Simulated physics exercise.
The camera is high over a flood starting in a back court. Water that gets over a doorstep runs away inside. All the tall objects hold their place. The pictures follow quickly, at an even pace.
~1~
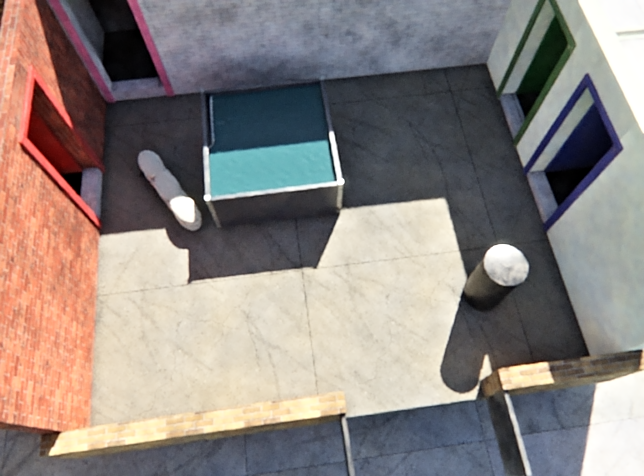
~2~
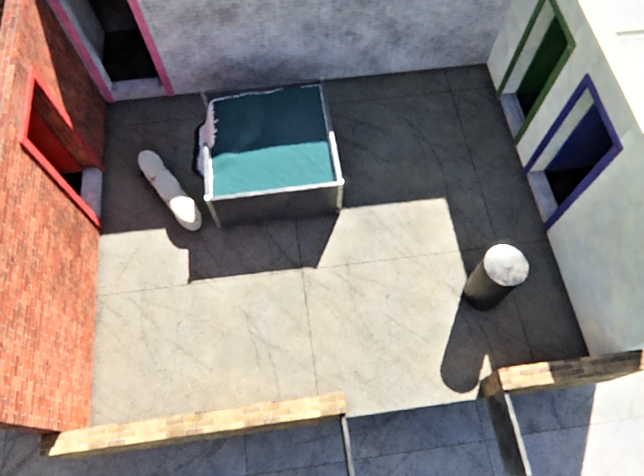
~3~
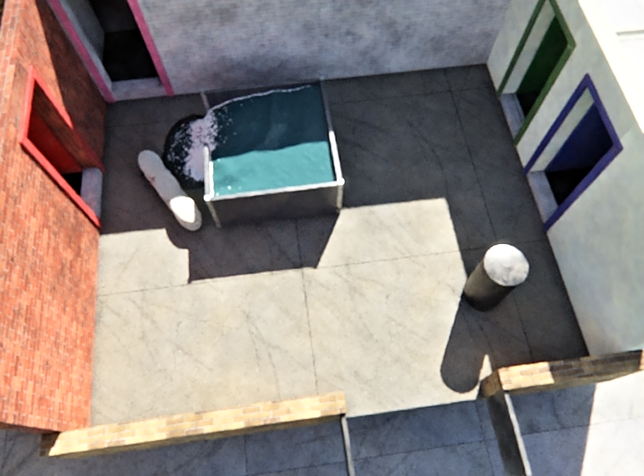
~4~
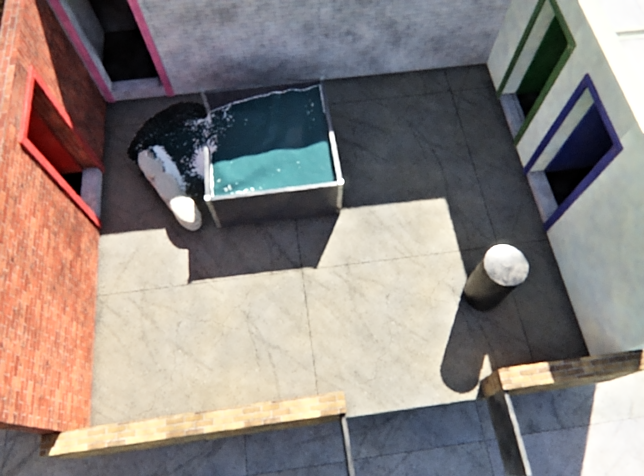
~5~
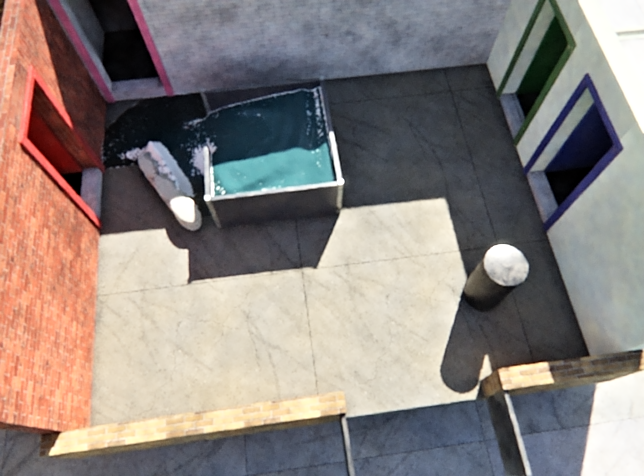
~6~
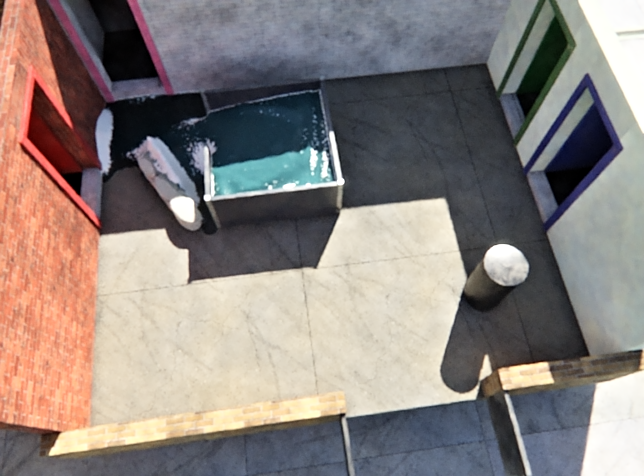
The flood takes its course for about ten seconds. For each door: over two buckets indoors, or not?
In the end: The blue door holds within the limit; the green door holds within the limit; the red door holds within the limit; the pink door floods.
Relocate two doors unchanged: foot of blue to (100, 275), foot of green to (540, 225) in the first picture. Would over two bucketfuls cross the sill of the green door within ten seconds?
Then: Green holds.
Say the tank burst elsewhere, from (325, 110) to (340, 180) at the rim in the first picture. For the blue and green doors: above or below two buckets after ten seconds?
Blue door is over, green door floods.
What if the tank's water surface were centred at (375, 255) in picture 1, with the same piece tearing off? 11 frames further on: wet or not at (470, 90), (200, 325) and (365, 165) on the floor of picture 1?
In that order: Dry, covered, not flooded.
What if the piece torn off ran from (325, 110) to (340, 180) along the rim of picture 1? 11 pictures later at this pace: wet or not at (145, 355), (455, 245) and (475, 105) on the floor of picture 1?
In turn: Not flooded, covered, under water.
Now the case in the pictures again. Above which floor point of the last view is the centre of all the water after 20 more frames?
Around (216, 181).
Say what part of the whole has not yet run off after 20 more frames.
Roughly 92 per cent.
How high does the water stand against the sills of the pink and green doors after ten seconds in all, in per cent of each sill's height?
Roughly 50 per cent, then 60 per cent.
A moment on, water covers 15 % of the floor; the blue door not reached, the green door not reached, the red door wet at the sill, nothing in, the pink door over two buckets in.
Next, water covers 25 % of the floor; the blue door not reached, the green door not reached, the red door wet at the sill, nothing in, the pink door far over two buckets in.
Then, water covers 40 % of the floor; the blue door not reached, the green door not reached, the red door wet at the sill, nothing in, the pink door far over two buckets in.
Later, water covers 70 % of the floor; the blue door wet at the sill, nothing in, the green door wet at the sill, nothing in, the red door wet at the sill, nothing in, the pink door far over two buckets in.
In the end, water covers 90 % of the floor; the blue door wet at the sill, nothing in, the green door wet at the sill, nothing in, the red door under two buckets in, the pink door far over two buckets in.
